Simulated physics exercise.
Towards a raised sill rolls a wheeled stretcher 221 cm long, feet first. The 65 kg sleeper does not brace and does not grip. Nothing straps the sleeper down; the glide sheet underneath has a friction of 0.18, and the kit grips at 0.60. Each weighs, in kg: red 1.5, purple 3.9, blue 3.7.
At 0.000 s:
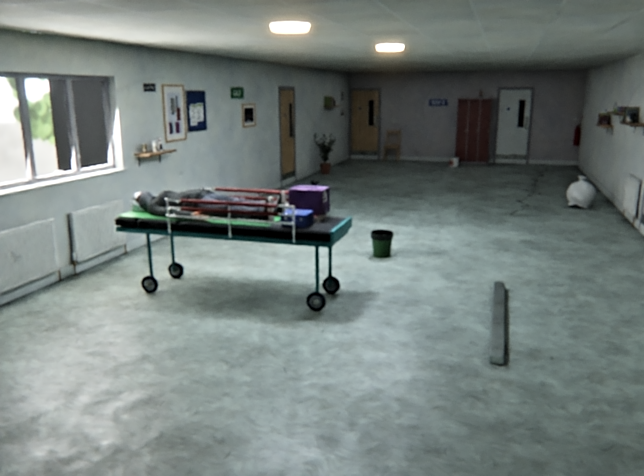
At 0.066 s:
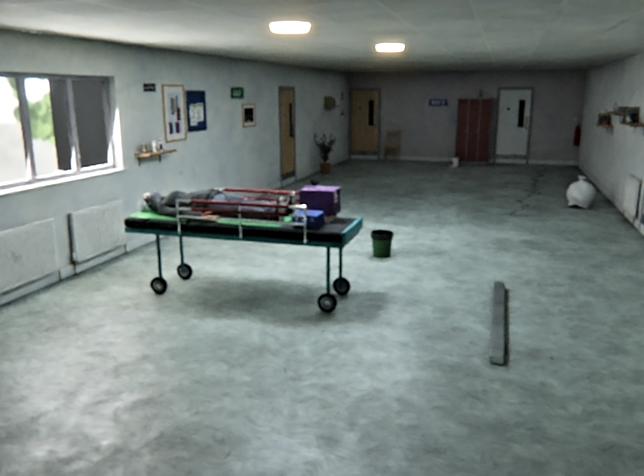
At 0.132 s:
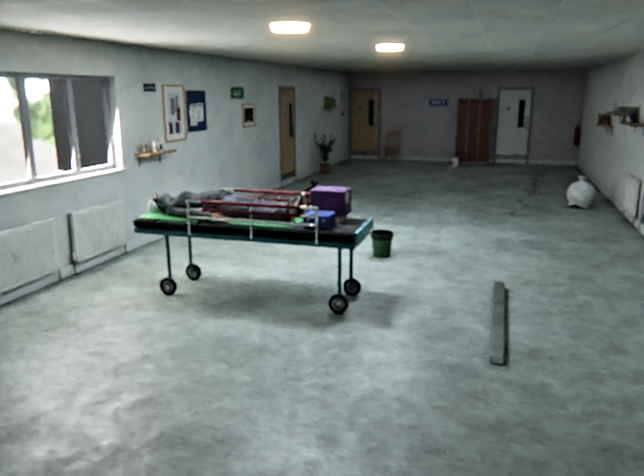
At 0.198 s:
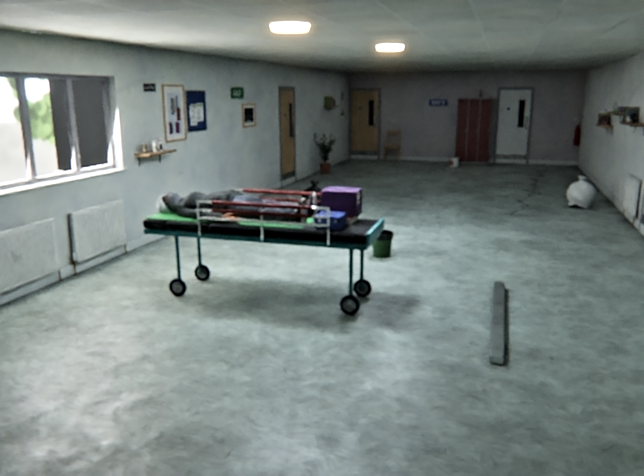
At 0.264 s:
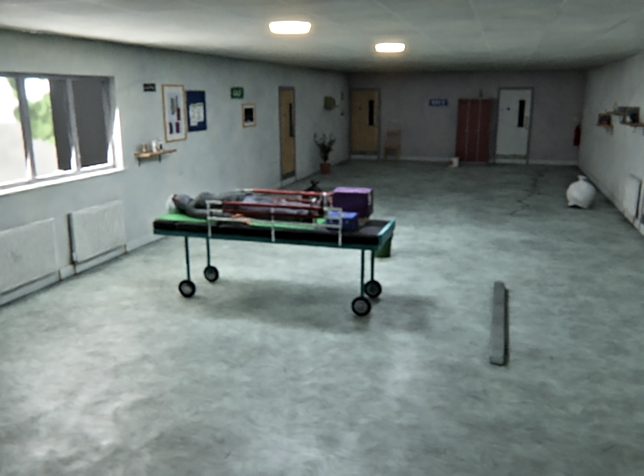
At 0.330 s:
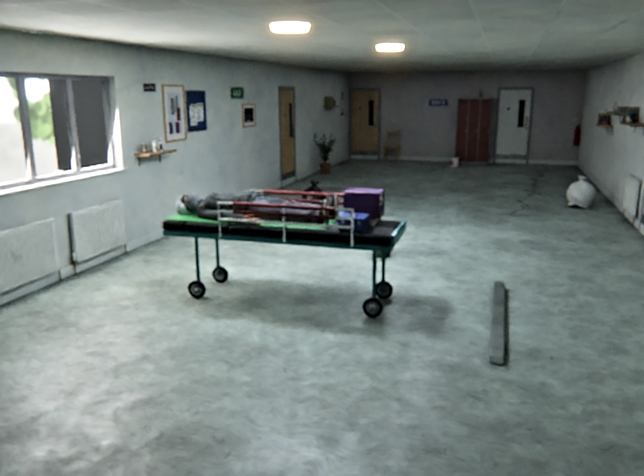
A wheeled stretcher carrying a grey figure lying on its back, a purple holdall and a blue case rolls slowly rightward across the grey floor of a long room. It passes in front of a dark green bucket, gradually hiding it from view, and draws nearer to a low grey bar on the floor.
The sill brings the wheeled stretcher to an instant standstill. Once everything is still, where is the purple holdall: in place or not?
Not in place.
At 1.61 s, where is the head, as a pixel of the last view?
Around (336, 215).
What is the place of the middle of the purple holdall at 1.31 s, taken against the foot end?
Past it by some 0 cm.
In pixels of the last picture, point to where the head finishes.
Around (336, 215).
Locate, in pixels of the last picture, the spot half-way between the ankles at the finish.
I'd put it at roughly (495, 226).
It happens at 0.91 s.
After 1.06 s the purple holdall is 19 cm short of the foot end, tilted 0°, near (489, 209) in the last picture's view; the blue case 22 cm short of the foot end, tilted 0°.
After 1.31 s the purple holdall is 1 cm past the foot end, tilted 0°, near (513, 211) in the last picture's view; the blue case 3 cm short of the foot end, tilted 0°.
After 1.61 s the purple holdall is 22 cm past the foot end, tilted 60°, near (538, 233) in the last picture's view; the blue case 12 cm past the foot end, tilted 55°.
At rest, 2.2 s, red folder drops off; purple holdall drops off; blue case drops off; left ankle stops short of the foot end.
